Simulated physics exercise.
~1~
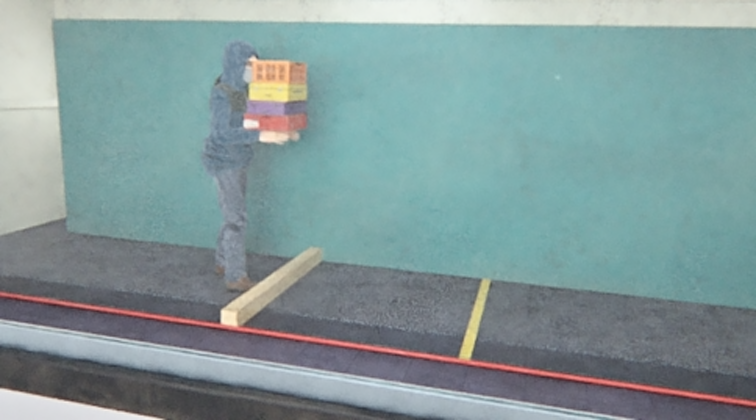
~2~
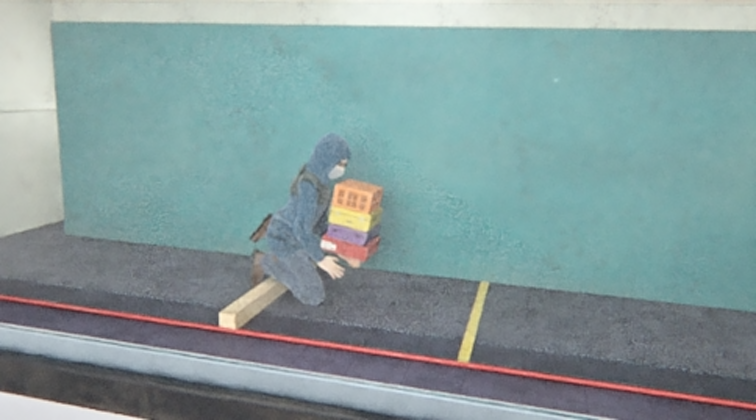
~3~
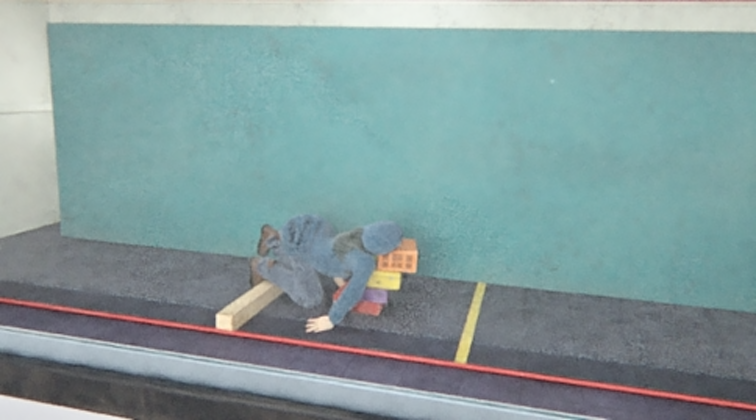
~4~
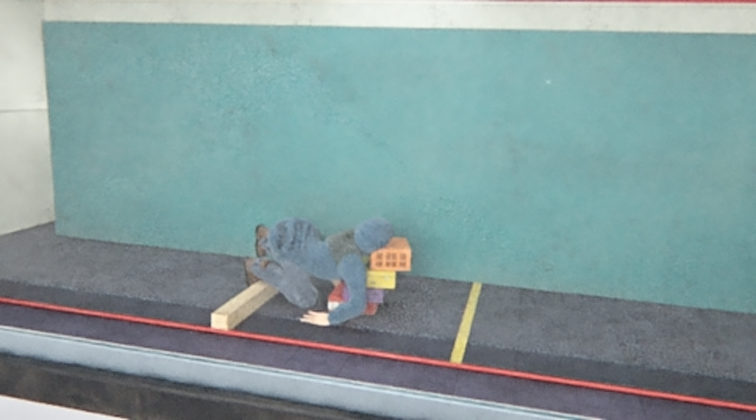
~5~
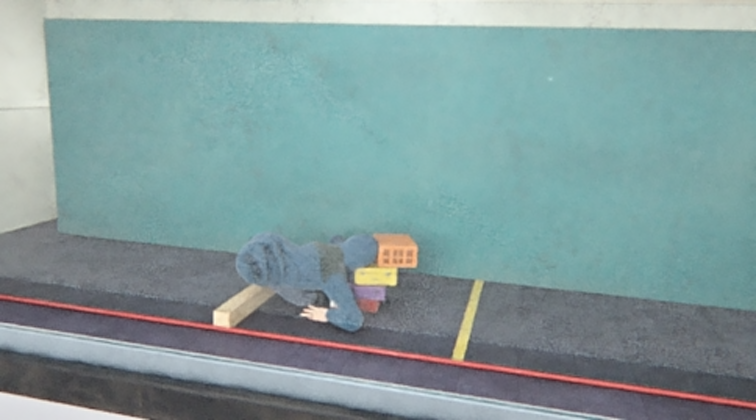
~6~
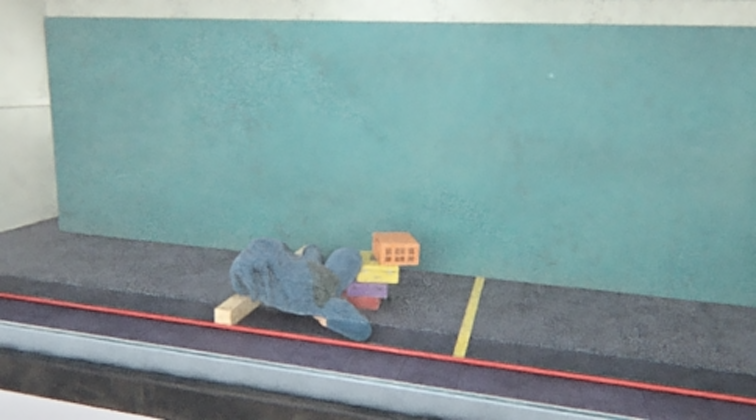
Person carrying a colourful stack of crates pitches forward over a low rail and ends slumped beside them, short of the yellow line.
